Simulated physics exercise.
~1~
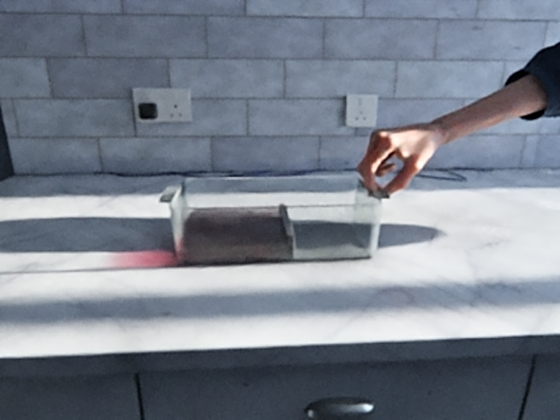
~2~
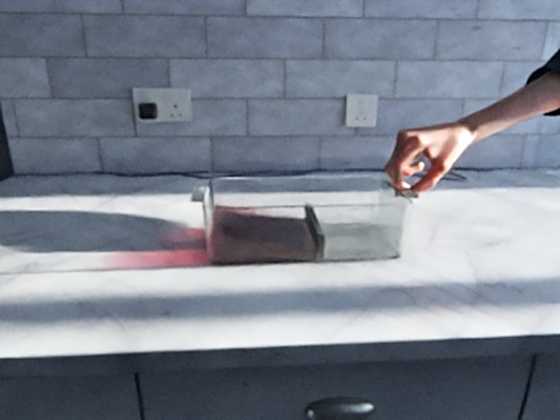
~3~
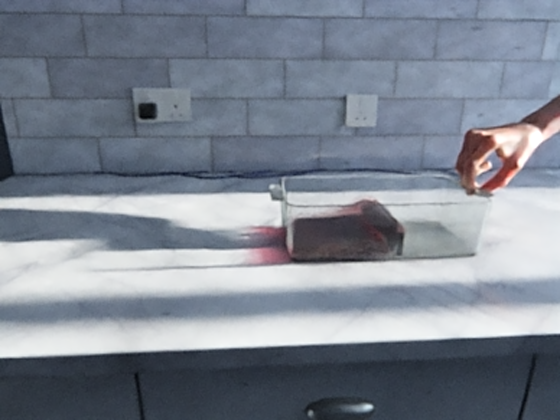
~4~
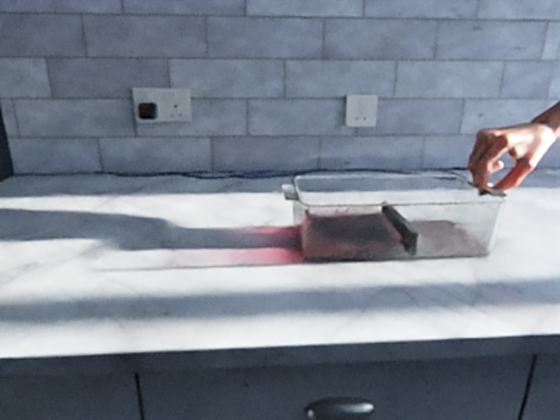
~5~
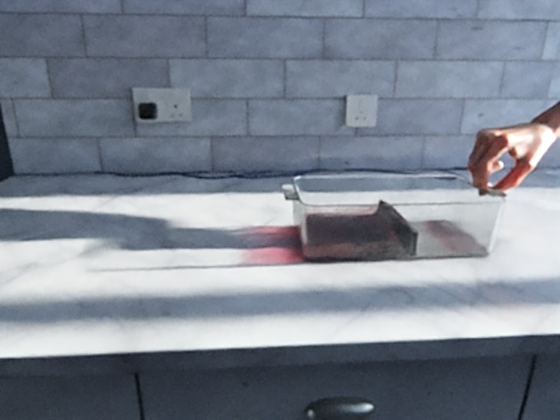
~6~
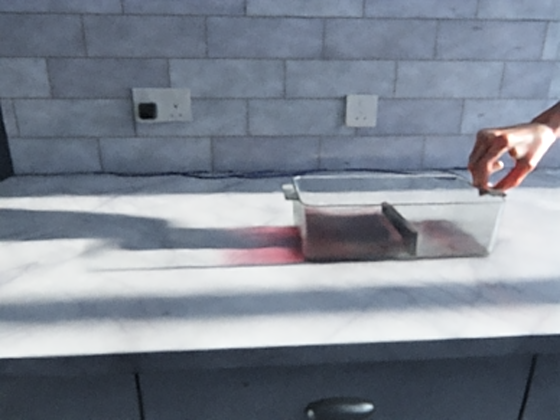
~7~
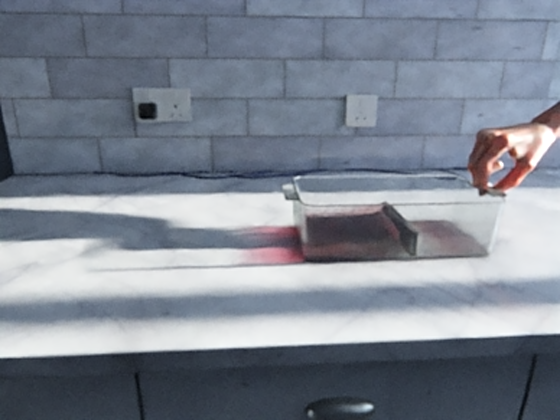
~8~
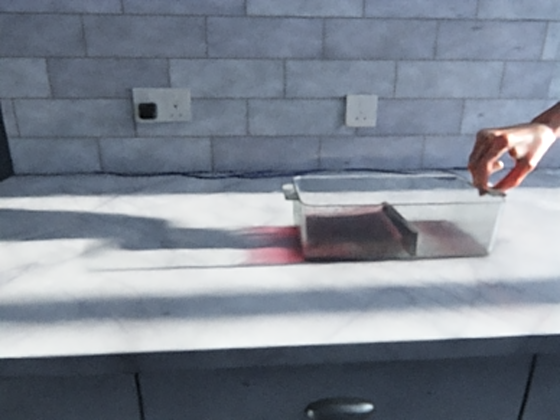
Clear divided box of dark liquid sliding right across a marble counter, pulled by a hand, then resting as the liquid settles.
